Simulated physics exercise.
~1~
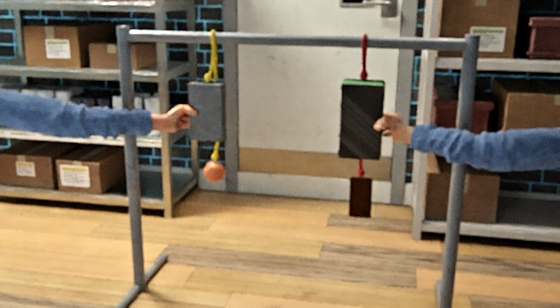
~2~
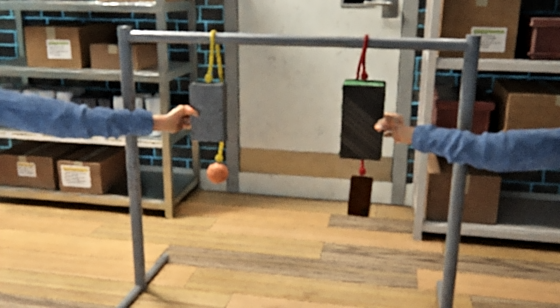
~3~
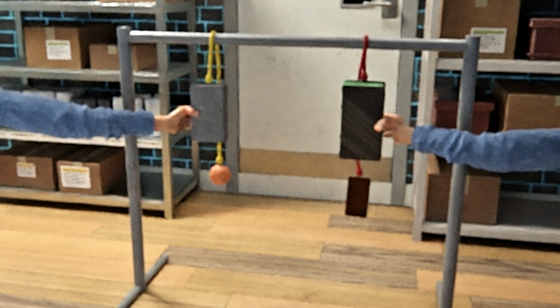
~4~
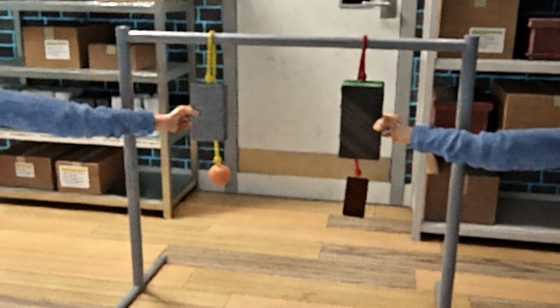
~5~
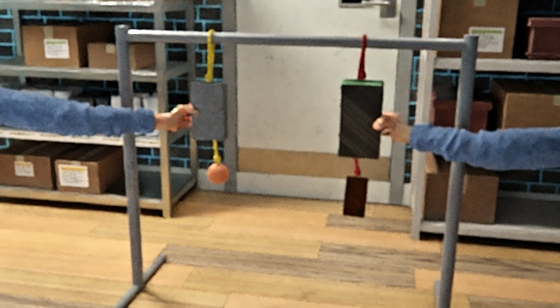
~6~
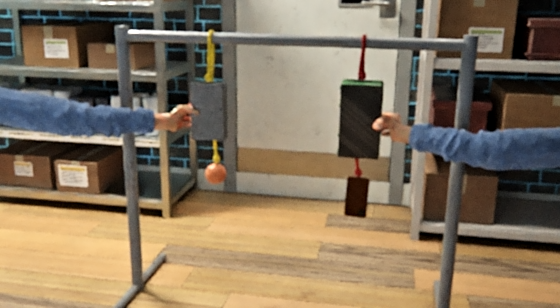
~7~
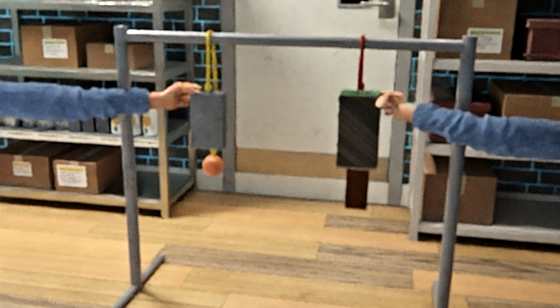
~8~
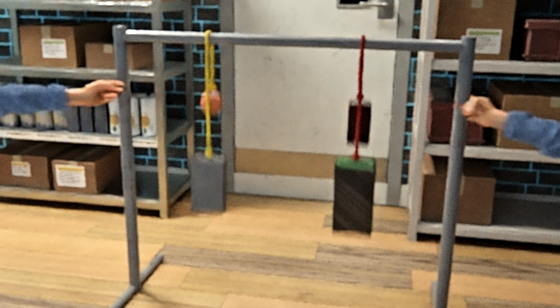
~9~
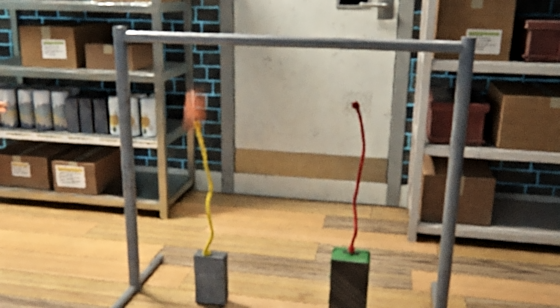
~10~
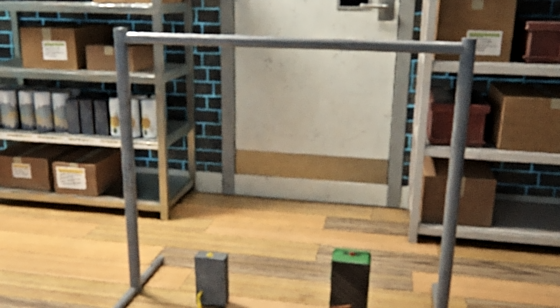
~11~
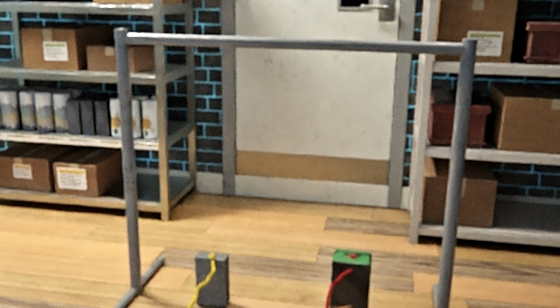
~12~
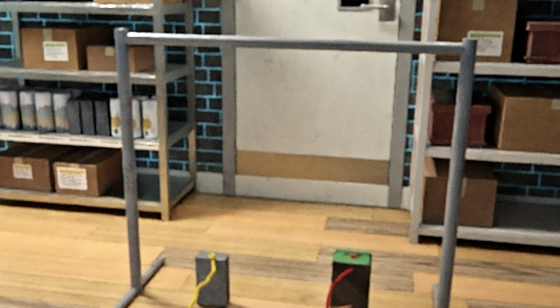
In a storeroom with a pale door between shelves of cardboard boxes, a slightly swaying camera faces a grey metal rail on two posts. A grey paver hangs on a yellow rope at left, with an orange dangling below, and a dark case with a green edge hangs on a red rope at right, above a small dark phone. Two blue-sleeved hands hold the paver and case, then let go and draw back. Both blocks drop as the orange and phone rise toward the rail. The ropes slip off over it, and the paver and case end standing on the wooden floor, ropes slumped against them.
